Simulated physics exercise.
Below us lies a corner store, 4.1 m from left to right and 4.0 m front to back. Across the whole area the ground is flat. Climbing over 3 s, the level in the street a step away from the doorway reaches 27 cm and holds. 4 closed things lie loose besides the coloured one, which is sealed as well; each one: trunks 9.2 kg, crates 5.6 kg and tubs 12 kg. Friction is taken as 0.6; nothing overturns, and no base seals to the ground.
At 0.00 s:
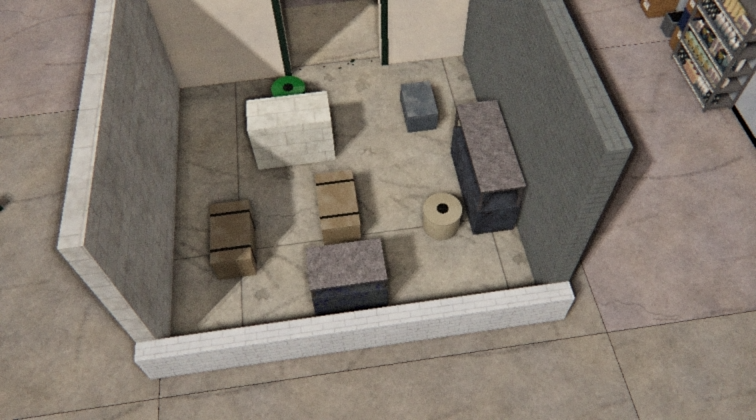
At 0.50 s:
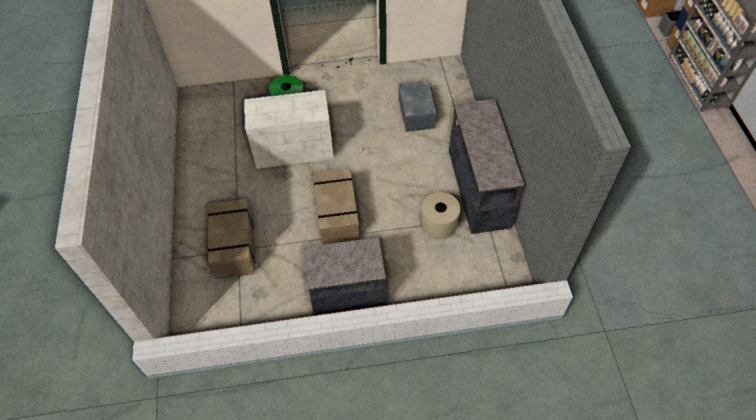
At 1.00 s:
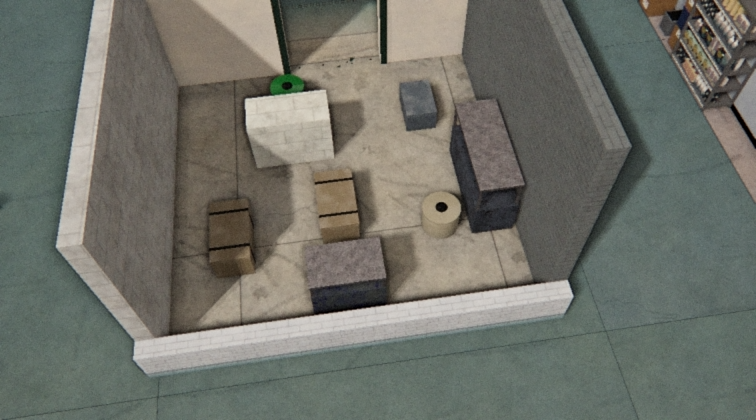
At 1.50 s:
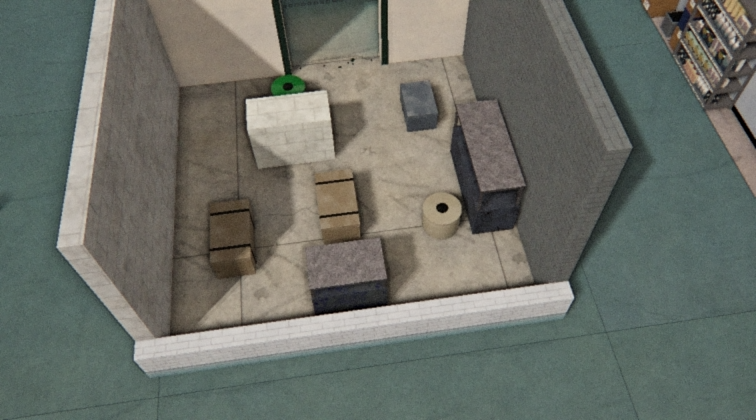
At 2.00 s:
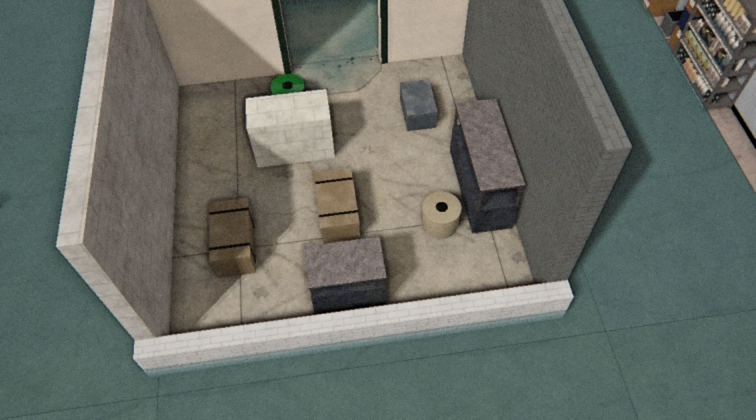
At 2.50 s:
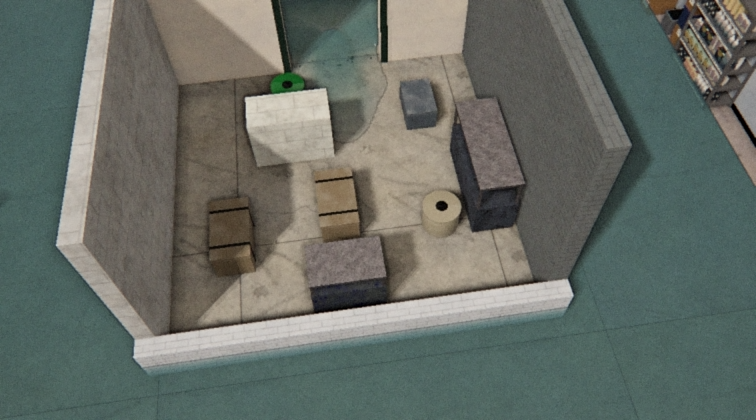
Greenish water covers the bare ground outside a walled store room, deepening in colour, then enters through the doorway at the back. It spreads in a thin, curved sheet across the floor behind the pale block, while the green tub, crates and other blocks stay where they are.
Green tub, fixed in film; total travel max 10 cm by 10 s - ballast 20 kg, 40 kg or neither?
40 kg only.
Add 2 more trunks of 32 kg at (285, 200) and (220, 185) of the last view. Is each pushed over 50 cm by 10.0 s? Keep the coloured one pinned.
In the order given, within the mark and then within the mark.
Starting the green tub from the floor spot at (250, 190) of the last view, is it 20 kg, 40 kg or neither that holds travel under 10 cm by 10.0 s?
Looking at the loads, both keep it.
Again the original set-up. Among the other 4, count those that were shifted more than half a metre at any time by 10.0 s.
The total is 3.
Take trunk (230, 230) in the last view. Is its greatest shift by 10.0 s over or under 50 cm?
Result: Threshold not reached.
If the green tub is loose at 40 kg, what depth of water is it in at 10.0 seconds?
Around 11 cm.
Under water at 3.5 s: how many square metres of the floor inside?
About 5.0 m2 is covered.
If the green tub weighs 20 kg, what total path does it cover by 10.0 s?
Adding it all up, something like 80 cm.
After 3.5 s the green tub would be 2 cm from its start with 20 kg and 0 cm from its start with 40 kg; 7 cm of water round it then.
After 4.5 s the green tub would be 25 cm from its start with 20 kg and 0 cm from its start with 40 kg; 8 cm of water round it then.
After 7.0 s the green tub would be 49 cm from its start with 20 kg and 0 cm from its start with 40 kg; 10 cm of water round it then.
After 10.0 s the green tub would be 70 cm from its start with 20 kg and 0 cm from its start with 40 kg; 11 cm of water round it then.
